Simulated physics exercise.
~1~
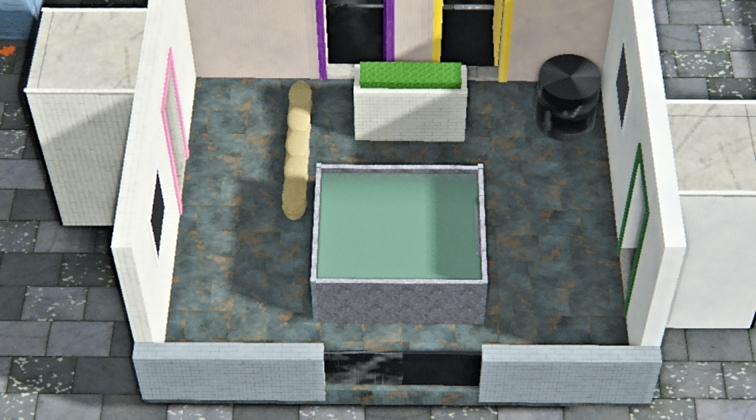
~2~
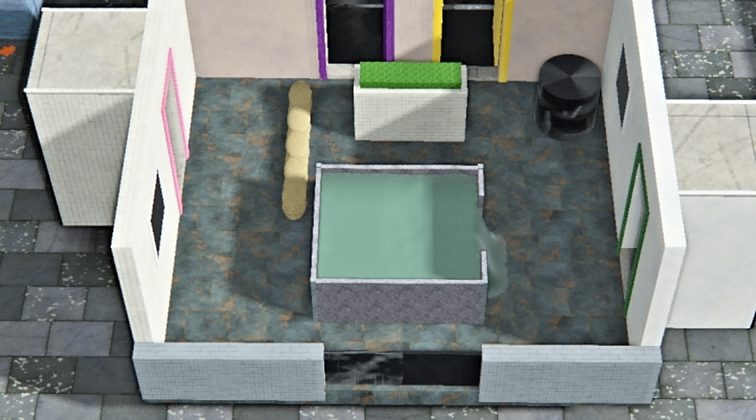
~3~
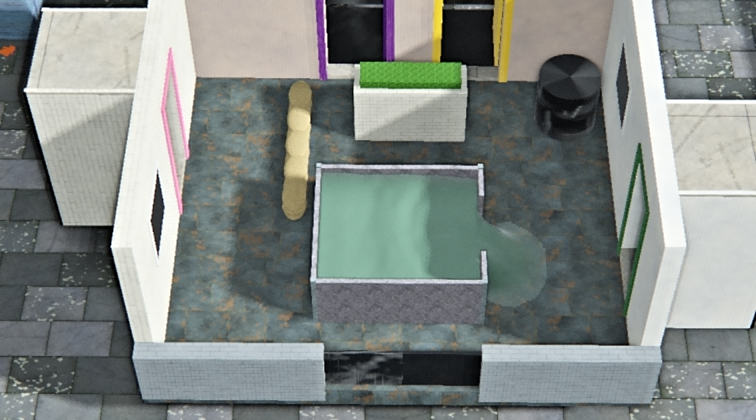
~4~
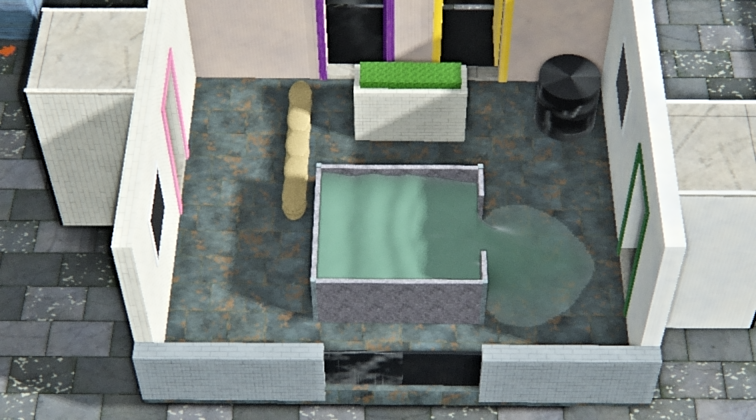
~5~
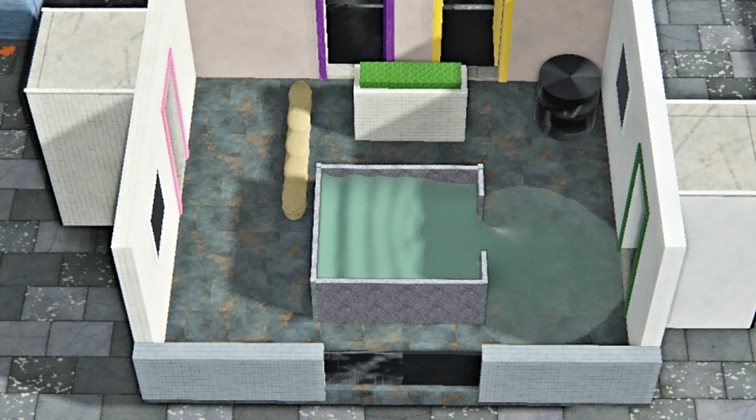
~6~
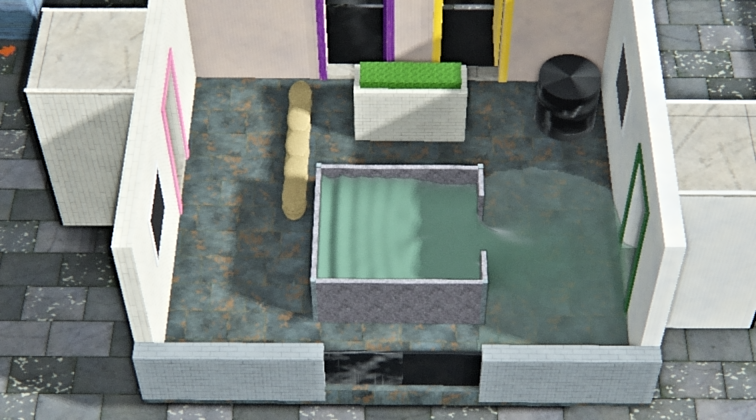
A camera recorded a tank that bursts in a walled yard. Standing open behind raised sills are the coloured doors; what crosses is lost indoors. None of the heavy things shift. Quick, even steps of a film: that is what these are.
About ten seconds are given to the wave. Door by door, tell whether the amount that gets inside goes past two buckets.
My prediction: Purple door: Over the line on that one. Green door: Over the line on that one. Yellow door: Over the line on that one. Pink door: Not over the line on that one.
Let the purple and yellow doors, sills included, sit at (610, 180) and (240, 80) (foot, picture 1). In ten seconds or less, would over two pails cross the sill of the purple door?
Purple door: Gets flooded.
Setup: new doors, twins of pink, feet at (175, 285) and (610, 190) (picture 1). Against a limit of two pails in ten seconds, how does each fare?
Going in the given order, they come out within bounds and over the limit.
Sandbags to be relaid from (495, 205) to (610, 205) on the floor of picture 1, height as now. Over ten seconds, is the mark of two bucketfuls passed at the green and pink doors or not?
Check: Green door exceeds the limit; pink door remains short.
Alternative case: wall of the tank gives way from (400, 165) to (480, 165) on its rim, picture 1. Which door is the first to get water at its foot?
My pick: The yellow door.
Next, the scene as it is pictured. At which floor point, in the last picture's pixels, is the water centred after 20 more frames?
I'd put my finger on (472, 250).
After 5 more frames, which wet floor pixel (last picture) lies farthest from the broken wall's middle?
I'd go with roughly (601, 91).
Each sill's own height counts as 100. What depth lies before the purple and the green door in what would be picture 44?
I'd put it at close to 60 and 100 per cent.
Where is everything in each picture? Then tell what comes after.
The open tank at (399, 226) is whole and still, in the first picture.
Water pours out at (478, 249) and has run to (492, 236), in the second picture.
Water pours out at (478, 251) and has run to (535, 243), in the third picture.
The front is at (589, 261), out from the gap at (478, 253), in the fourth picture.
Water pours out at (478, 252) and has run to (617, 241), in the fifth picture.
Water pours out at (478, 251) and has run to (612, 197), in the sixth picture.
A moment on, water covers 25 % of the floor; the purple door not reached, the green door far over two buckets in, the yellow door not reached, the pink door not reached.
Next, water covers 35 % of the floor; the purple door not reached, the green door far over two buckets in, the yellow door not reached, the pink door not reached.
Then, water covers 65 % of the floor; the purple door wet at the sill, nothing in, the green door far over two buckets in, the yellow door wet at the sill, nothing in, the pink door not reached.
Later, water covers 90 % of the floor; the purple door wet at the sill, nothing in, the green door far over two buckets in, the yellow door over two buckets in, the pink door wet at the sill, nothing in.
In the end, water covers 95 % of the floor; the purple door over two buckets in, the green door far over two buckets in, the yellow door far over two buckets in, the pink door wet at the sill, nothing in.
